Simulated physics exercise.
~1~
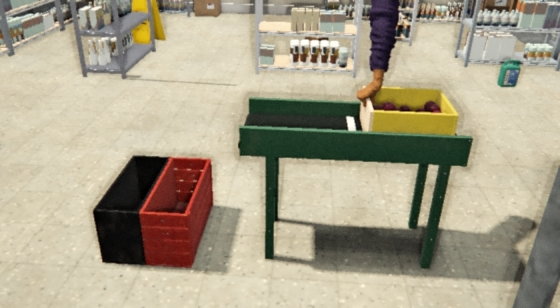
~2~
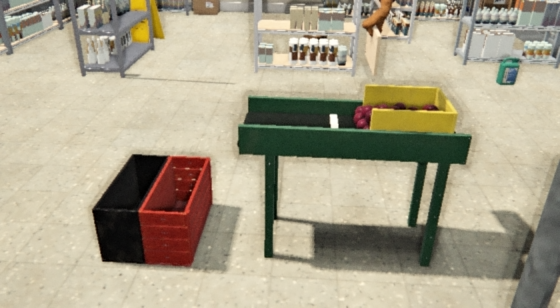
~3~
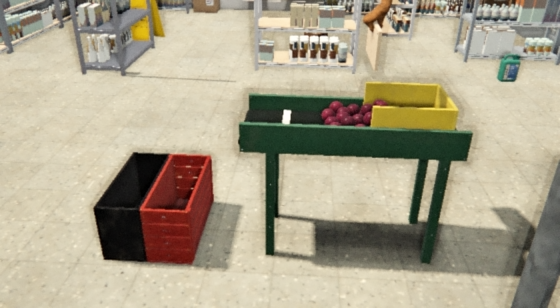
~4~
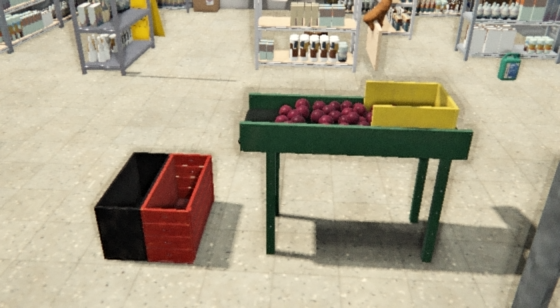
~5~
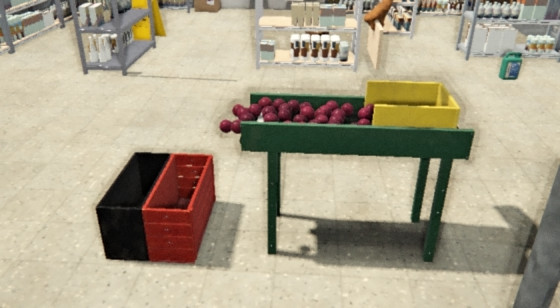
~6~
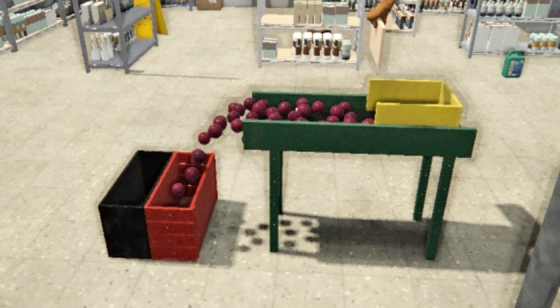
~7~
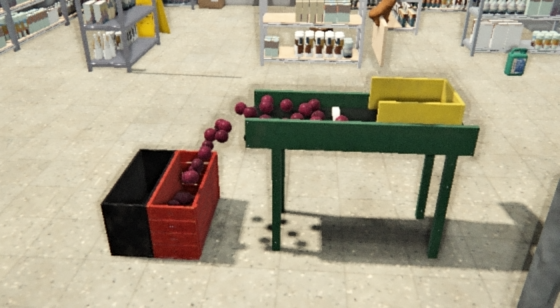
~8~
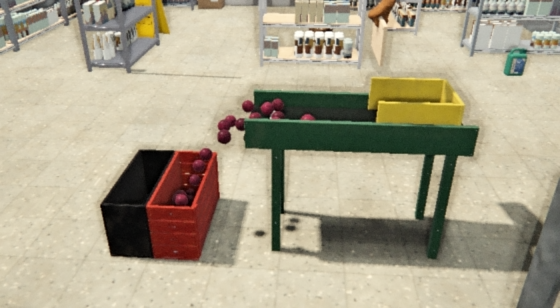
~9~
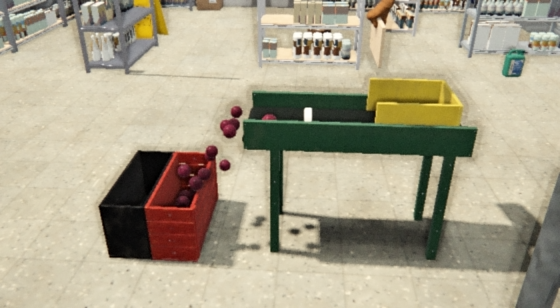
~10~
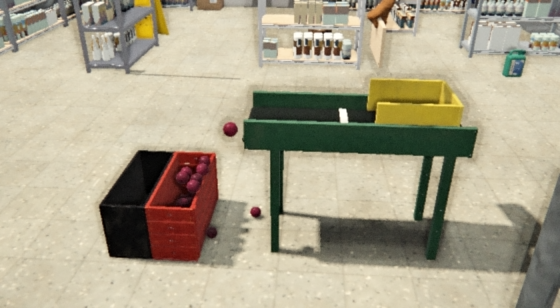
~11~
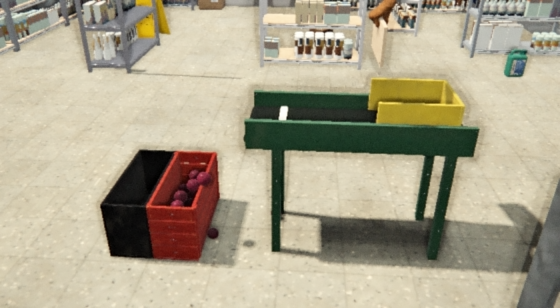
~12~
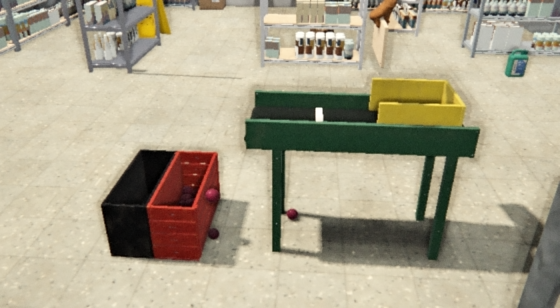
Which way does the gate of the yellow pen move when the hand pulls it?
The gate moves up, lifted clear of the belt by the hand, and it stays raised while the onions ride away.
